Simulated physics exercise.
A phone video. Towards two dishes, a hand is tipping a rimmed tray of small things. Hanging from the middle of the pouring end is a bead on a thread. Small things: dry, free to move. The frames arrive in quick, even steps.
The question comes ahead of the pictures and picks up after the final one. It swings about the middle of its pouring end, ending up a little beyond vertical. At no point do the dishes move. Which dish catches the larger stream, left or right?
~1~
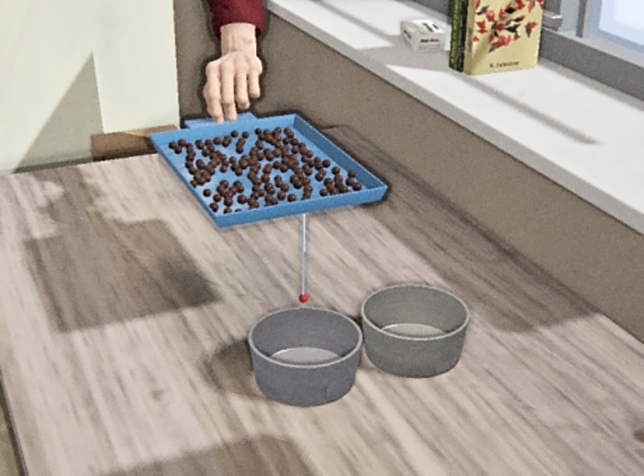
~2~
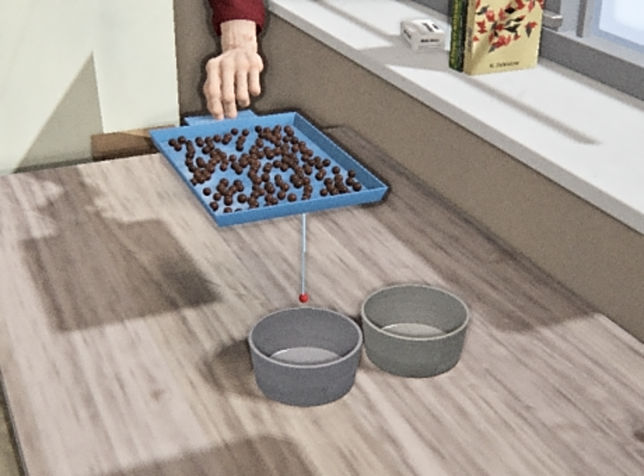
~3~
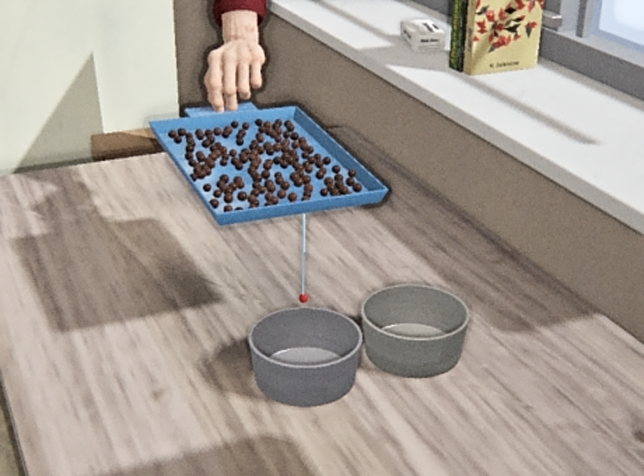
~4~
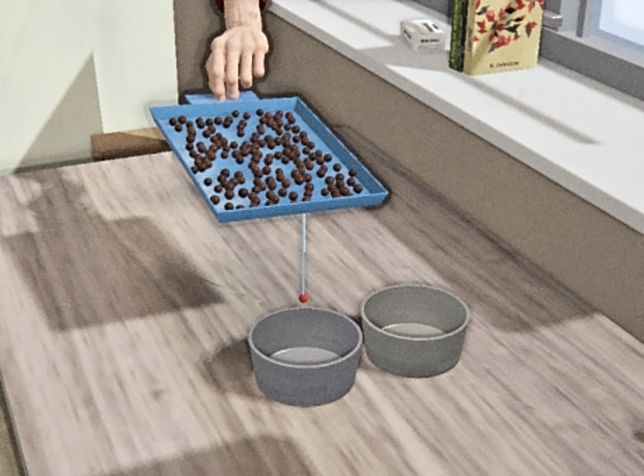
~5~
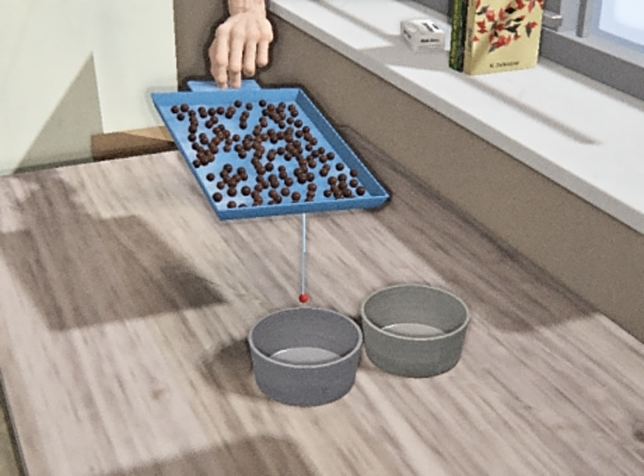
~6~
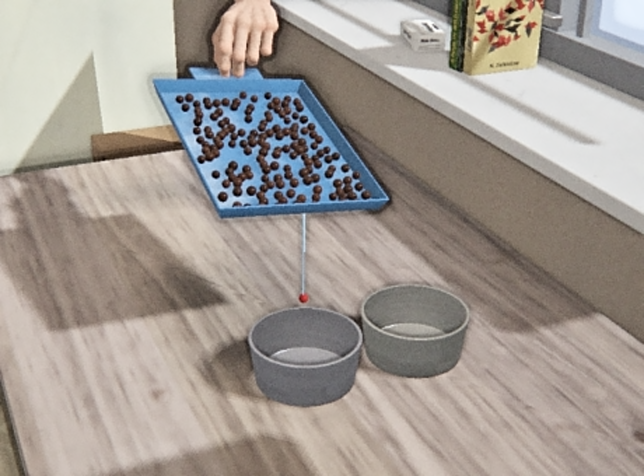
The right one.
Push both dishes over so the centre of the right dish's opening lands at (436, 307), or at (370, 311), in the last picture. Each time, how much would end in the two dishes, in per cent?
Around 70 per cent for the first position, around 90 per cent for the second.
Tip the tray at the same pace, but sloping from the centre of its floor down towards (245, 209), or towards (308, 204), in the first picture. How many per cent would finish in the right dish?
0 and 40 per cent, in that order.
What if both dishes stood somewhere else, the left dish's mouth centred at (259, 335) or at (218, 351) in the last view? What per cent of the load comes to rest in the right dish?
Trial 1 around 90 percent, trial 2 around 30 percent.
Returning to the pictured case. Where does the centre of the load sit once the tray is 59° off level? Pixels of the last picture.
Near (366, 210).
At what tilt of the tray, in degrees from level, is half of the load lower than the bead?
Roughly 70 degrees at that moment.
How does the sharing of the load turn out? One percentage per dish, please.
10 percent ends in the left dish, 80 percent in the right.
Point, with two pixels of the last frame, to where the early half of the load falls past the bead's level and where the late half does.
The early half goes through (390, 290), the late half through (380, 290).
Soon, tray tipped steeply; about two thirds on the tray; a stray few in the left dish; about a quarter in the right dish; a small part in the air.
A while on, tray tipped right over; a stray few on the tray; a small part in the left dish; most in the right dish; a small part outside both; a stray few in the air.
Towards the end, tray tipped past a quarter turn; a small part in the left dish; most in the right dish; a small part outside both.
Finally, tray tipped past a quarter turn; a small part in the left dish; most in the right dish; a small part outside both.
